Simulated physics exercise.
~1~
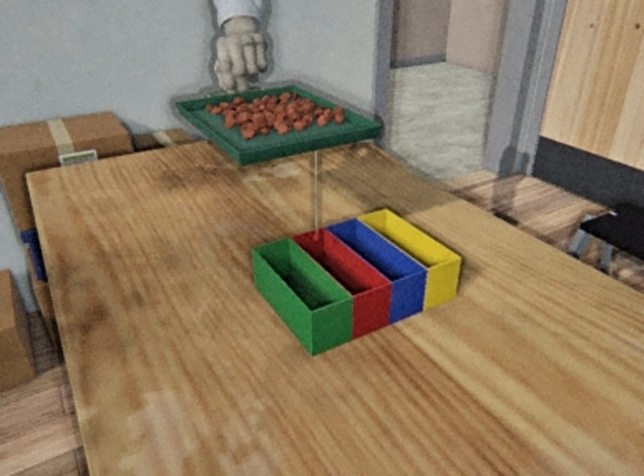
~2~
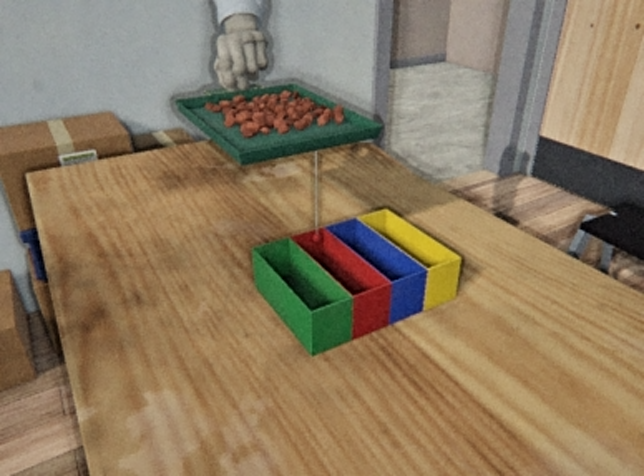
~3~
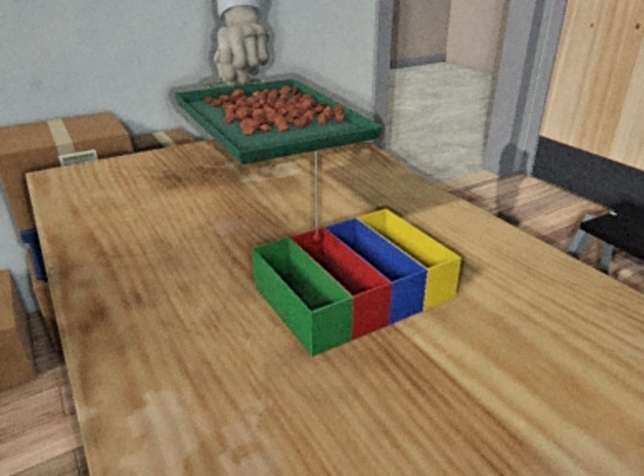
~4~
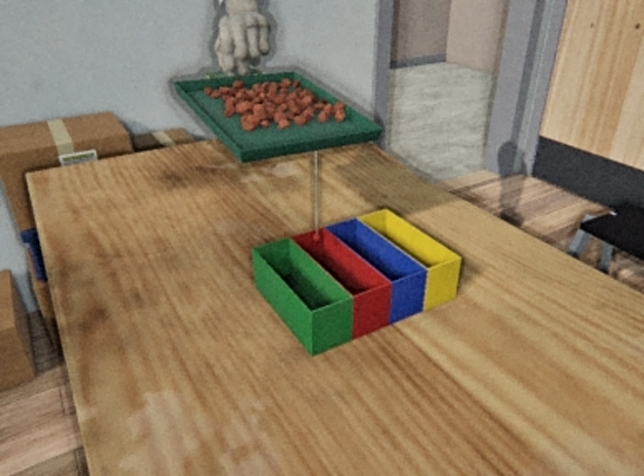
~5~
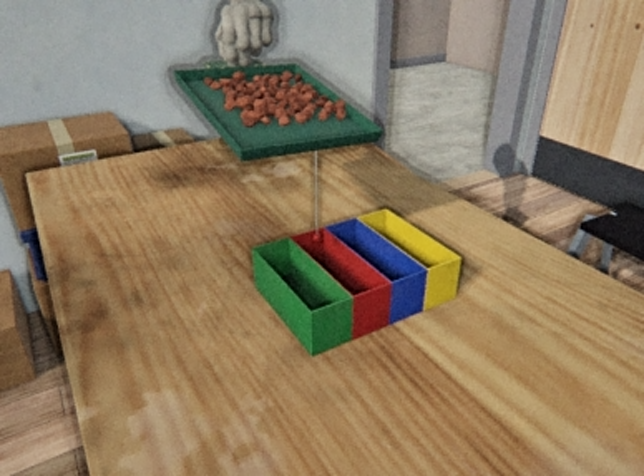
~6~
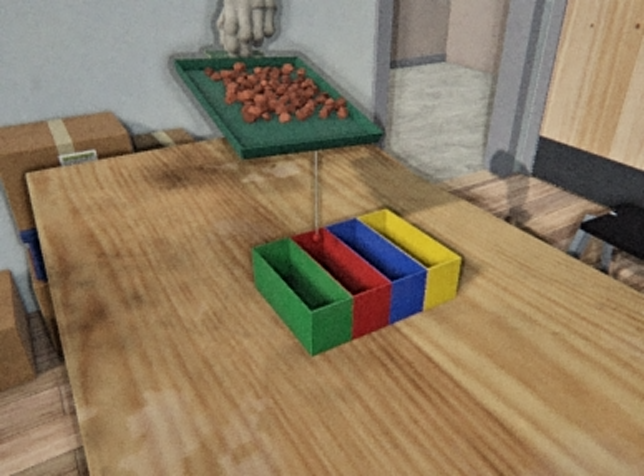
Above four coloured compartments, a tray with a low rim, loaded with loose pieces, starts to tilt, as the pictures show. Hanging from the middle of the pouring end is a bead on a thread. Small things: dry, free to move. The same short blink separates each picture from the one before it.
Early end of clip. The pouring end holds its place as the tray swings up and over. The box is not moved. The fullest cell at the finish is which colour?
Colour: Blue.
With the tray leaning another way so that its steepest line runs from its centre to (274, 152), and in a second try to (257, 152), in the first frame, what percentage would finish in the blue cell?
About 0 and 0 per cent.
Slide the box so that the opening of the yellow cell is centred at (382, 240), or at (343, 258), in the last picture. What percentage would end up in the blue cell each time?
About 30 per cent first, then about 0 per cent.
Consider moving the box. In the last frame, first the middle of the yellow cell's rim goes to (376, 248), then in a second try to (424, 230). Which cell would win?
Placing A: The cell in yellow / placing B: The blue one.
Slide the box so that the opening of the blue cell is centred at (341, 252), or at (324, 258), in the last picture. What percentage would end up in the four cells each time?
In turn 80 and 50 in a hundred.
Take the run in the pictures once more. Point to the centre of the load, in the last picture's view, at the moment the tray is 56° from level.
The middle of the load sits near (338, 113).
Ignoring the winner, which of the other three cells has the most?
Next in line is that yellow cell.
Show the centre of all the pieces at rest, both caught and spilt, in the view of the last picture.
The centre ends up roughly at (382, 284).
Soon after the last picture, tray tipped steeply; nearly all on the tray; a stray few falling or outside the box.
A little later, tray tipped right over; about a third on the tray; about a quarter in the blue cell; a small part in the yellow cell; a stray few in the red cell; about a quarter falling or outside the box.
Later still, tray tipped past a quarter turn; about half in the blue cell; about a quarter in the yellow cell; a small part in the red cell; a stray few falling or outside the box.
At rest, tray tipped past a quarter turn; about half in the blue cell; about a quarter in the yellow cell; a small part in the red cell; none in the green cell; a stray few outside the box.
